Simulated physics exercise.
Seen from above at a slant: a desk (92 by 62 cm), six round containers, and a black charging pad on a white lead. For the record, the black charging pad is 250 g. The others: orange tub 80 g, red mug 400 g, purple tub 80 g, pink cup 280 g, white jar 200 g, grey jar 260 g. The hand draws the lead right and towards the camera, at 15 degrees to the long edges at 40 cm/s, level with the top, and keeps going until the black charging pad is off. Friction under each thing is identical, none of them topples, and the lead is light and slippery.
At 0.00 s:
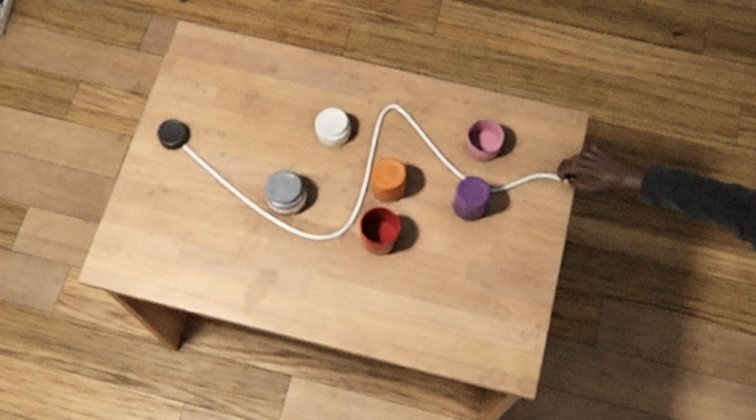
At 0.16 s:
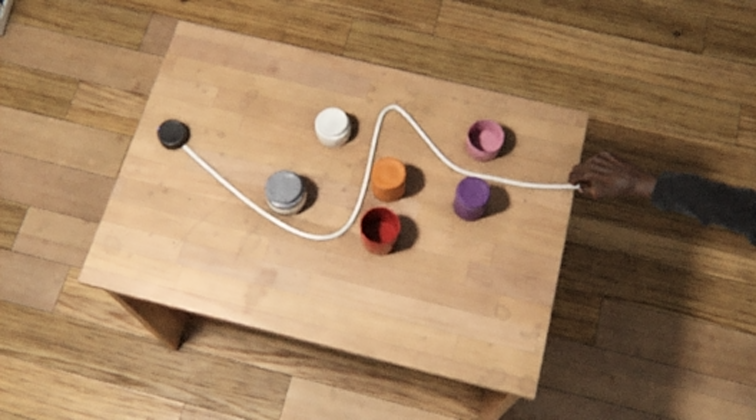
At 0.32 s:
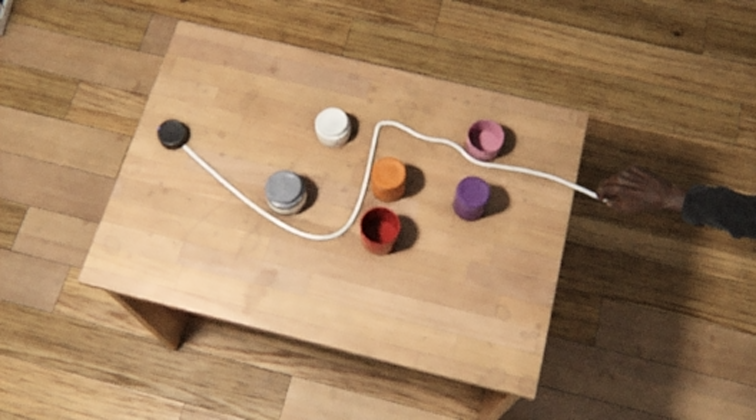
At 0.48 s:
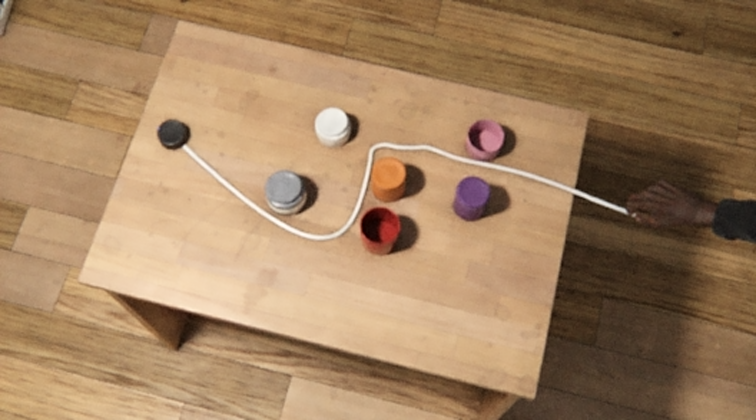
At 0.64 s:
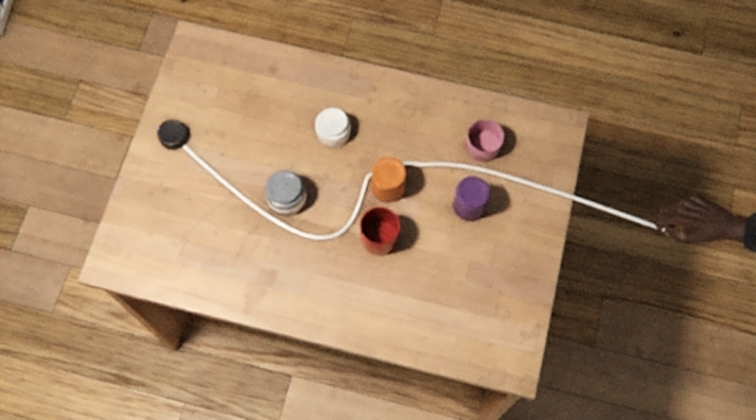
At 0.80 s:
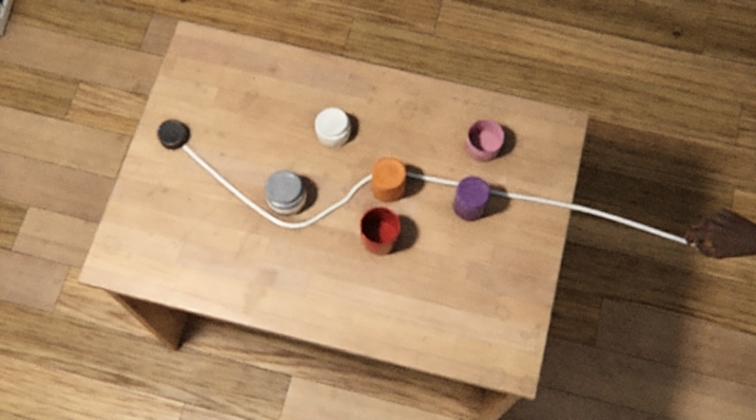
On a wooden table, a hand at the right edge pulled a white cord steadily right and towards the camera, straightening its bends among six round containers while the black disc at its other end stayed put.
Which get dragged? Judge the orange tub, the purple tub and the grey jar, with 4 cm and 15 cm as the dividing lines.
The orange tub slides into the middle band, the purple tub moves a moderate way, the grey jar slides into the middle band.
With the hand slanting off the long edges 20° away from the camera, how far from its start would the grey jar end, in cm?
Net shift: Around 8 cm.
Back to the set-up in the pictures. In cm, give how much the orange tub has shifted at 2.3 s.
At that time it sits around 10 cm from its start.
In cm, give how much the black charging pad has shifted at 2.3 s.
Roughly 48 cm.
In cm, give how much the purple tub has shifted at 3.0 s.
At that time it is some 8 cm from where it started.
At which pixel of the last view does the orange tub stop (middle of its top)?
Pixel estimate: About (426, 218).
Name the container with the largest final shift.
Looks like the orange tub.
After 1.6 s the black charging pad has slid 22 cm; shifted so far, orange tub 8 cm, purple tub 5 cm, grey jar 5 cm.
After 2.3 s the black charging pad has slid 48 cm; shifted so far, orange tub 10 cm, grey jar 7 cm, purple tub 6 cm.
After 3.0 s the black charging pad has slid 76 cm; shifted so far, orange tub 12 cm, purple tub 8 cm, grey jar 7 cm.
After 3.6 s the black charging pad is off the top; shifted so far, orange tub 12 cm at (426, 218), purple tub 8 cm at (481, 229), grey jar 7 cm at (305, 158).
